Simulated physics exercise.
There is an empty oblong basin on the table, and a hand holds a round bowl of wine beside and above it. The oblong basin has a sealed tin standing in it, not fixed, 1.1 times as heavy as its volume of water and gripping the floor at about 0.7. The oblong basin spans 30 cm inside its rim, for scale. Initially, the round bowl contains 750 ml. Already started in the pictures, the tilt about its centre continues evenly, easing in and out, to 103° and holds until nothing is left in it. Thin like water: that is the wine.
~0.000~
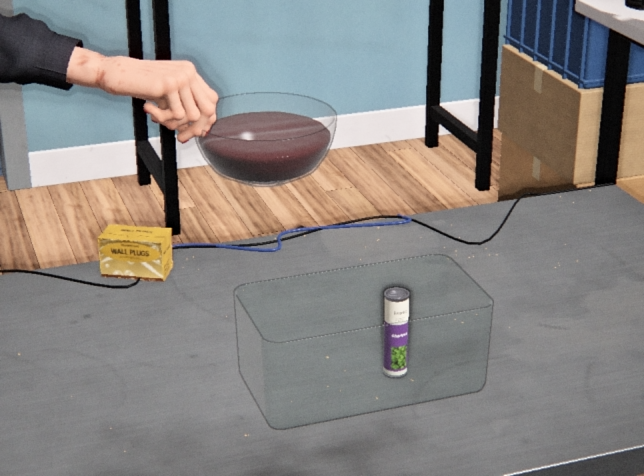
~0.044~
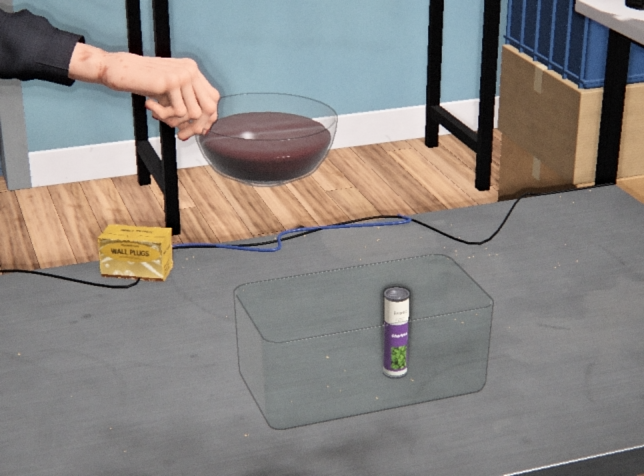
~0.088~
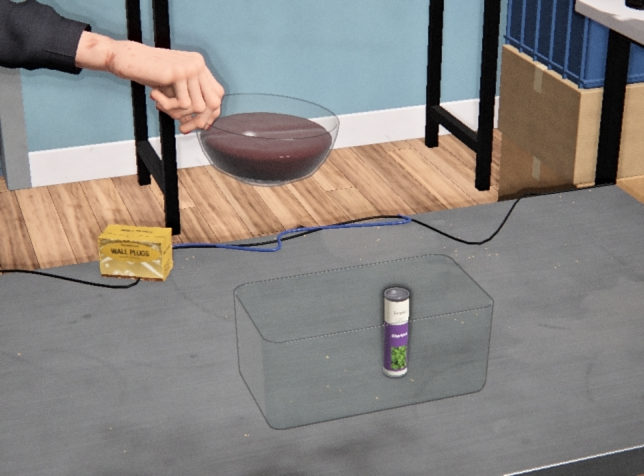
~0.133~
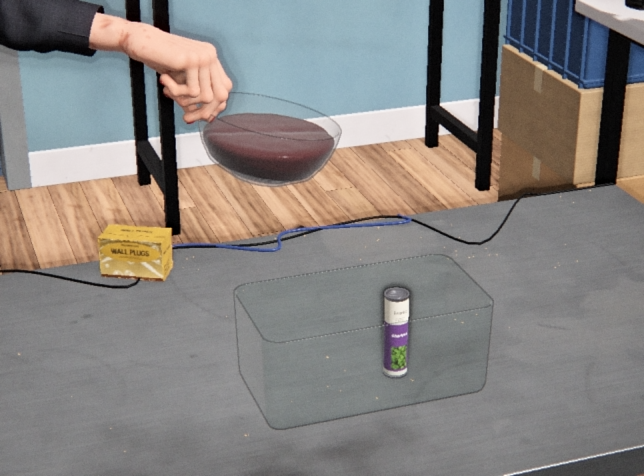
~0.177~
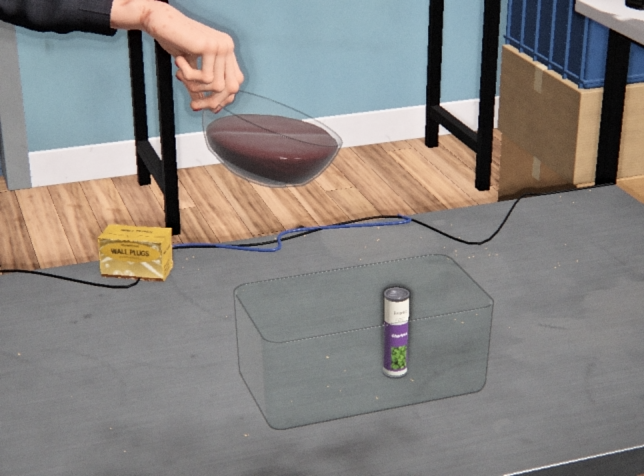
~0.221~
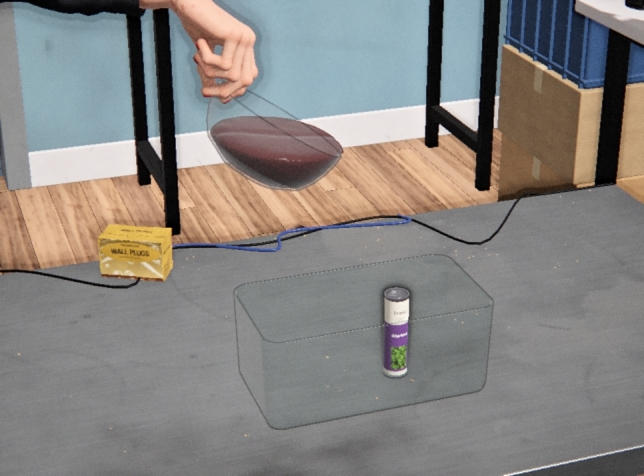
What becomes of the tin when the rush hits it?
The tin is knocked down.
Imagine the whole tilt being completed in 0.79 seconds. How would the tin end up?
Then it holds its balance.
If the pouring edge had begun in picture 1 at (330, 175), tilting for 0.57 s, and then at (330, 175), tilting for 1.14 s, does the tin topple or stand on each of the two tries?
Run one: It tumbles. Run two: It does not tip.
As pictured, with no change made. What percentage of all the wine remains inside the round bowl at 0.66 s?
What remains is about 0 percent of it all.
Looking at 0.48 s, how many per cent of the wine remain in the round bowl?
Close to 12 percent of the liquid remains at that time.
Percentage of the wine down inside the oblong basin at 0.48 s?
I'd put it near 16 percent.
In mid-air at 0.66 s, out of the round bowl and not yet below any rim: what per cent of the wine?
7 in a hundred, give or take.
By 0.48 s the tilt is 96° and 12 per cent is still to pour; the tin stands where it began.
By 0.66 s the tilt is 103° and 0 per cent is still to pour; the tin stands 2 cm from where it began.
By 0.86 s the tilt is 103° and 0 per cent is still to pour; the tin leans 6°.
By 1.07 s the tilt is 103° and 0 per cent is still to pour; the tin leans 16°.
At rest the tin lies on its side.
